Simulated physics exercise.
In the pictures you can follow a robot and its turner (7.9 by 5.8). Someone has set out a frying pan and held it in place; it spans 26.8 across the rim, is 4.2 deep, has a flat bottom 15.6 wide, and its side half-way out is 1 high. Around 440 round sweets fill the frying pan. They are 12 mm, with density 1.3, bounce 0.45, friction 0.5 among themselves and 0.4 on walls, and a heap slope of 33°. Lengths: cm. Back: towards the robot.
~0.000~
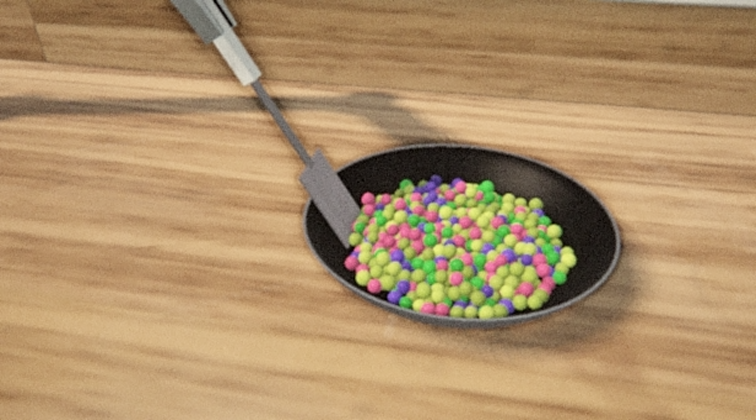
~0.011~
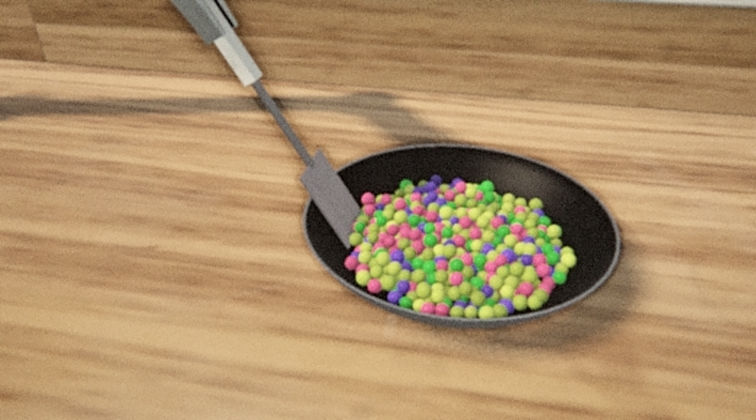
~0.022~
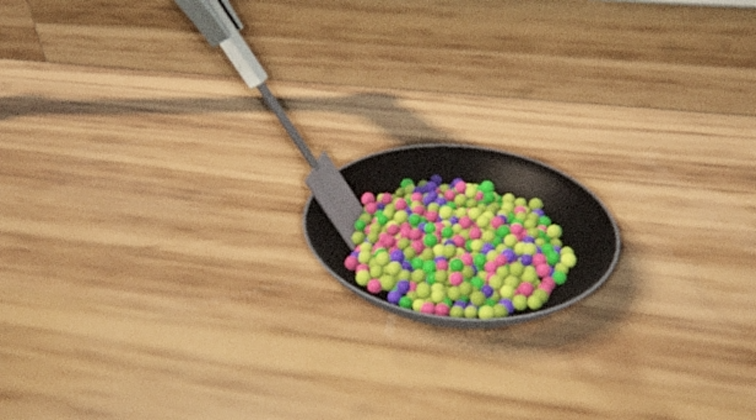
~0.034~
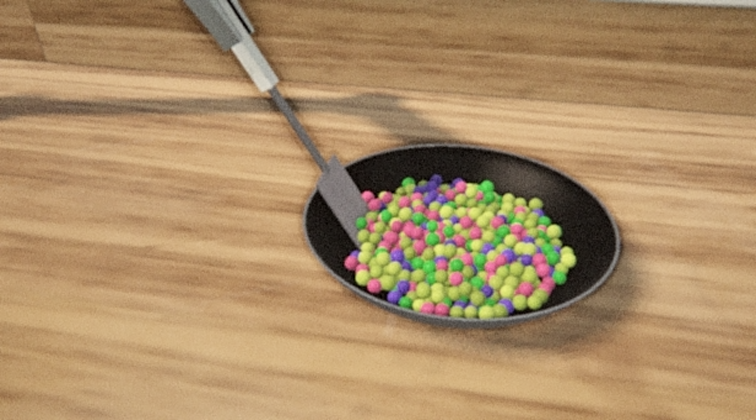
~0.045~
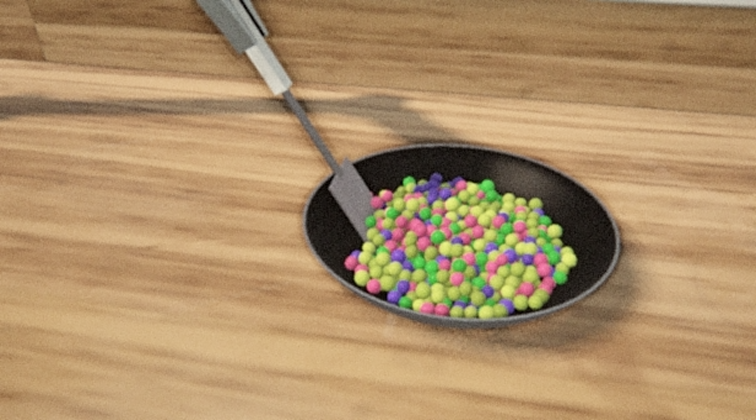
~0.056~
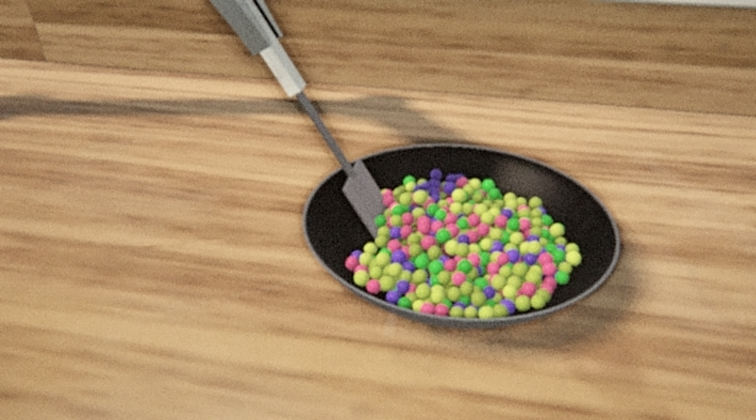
A turner held by a robot starts at the left edge of a dark frying pan filled with small round pink, green, yellow and purple sweets on a wooden surface. It barely moves at first, then slides slowly rightward into the heap, nudging the nearest sweets while the pan stays still.
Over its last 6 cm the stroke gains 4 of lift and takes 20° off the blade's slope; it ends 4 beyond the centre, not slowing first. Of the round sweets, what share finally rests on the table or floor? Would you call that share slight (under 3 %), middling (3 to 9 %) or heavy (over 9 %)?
It is middling.
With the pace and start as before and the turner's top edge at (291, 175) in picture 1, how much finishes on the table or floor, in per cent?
5 percent or so.
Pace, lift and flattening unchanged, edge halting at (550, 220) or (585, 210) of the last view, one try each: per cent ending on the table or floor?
Estimates, in order: 15 % and 25 %.
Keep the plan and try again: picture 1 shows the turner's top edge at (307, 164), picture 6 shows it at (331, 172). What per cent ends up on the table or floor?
Off the vessel, on the table or floor: Some 0 percent.
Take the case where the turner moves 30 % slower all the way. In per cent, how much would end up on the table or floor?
Roughly 0 in a hundred.
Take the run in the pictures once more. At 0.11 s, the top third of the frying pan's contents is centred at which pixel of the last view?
It is centred at about (479, 233).
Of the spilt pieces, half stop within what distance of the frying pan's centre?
Looks like roughly 42 centimetres to me.
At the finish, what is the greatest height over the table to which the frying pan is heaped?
It reaches about 4.5 cm.
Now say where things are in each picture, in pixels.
In the first frame, the turner top edge at (309, 163), sloping 59°; upper third of the load around (450, 232), from x 350 to 570, top at y 180; 437 in the frying pan.
In the second frame, the turner top edge at (310, 163), sloping 59°; upper third of the load around (450, 232), from x 350 to 570, top at y 180.
In the third frame, the turner top edge at (315, 165), sloping 59°; upper third of the load around (448, 231), from x 350 to 570, top at y 180.
In the fourth frame, the turner top edge at (325, 169), sloping 59°; upper third of the load around (442, 229), from x 350 to 570, top at y 180.
In the fifth frame, the turner top edge at (338, 172), sloping 59°; upper third of the load around (444, 227), from x 350 to 570, top at y 180.
In the sixth frame, the turner top edge at (351, 173), sloping 59°; upper third of the load around (453, 224), from x 355 to 575, top at y 175; 437 in the frying pan.
After 0.08 s, sloping 58°, highest piece 7 above the table; 437 in the frying pan.
After 0.11 s, sloping 51°, highest piece 8 above the table; 437 in the frying pan.
After 0.32 s, sloping 39°, highest piece 5 above the table; 418 in the frying pan, 18 on the table or floor, 1 on the blade or in flight.
After 1.37 s, sloping 39°, highest piece 4 above the table; 417 in the frying pan, 20 on the table or floor.
In the end, 417 in the frying pan, 20 on the table or floor. That is 5 % on the table or floor.
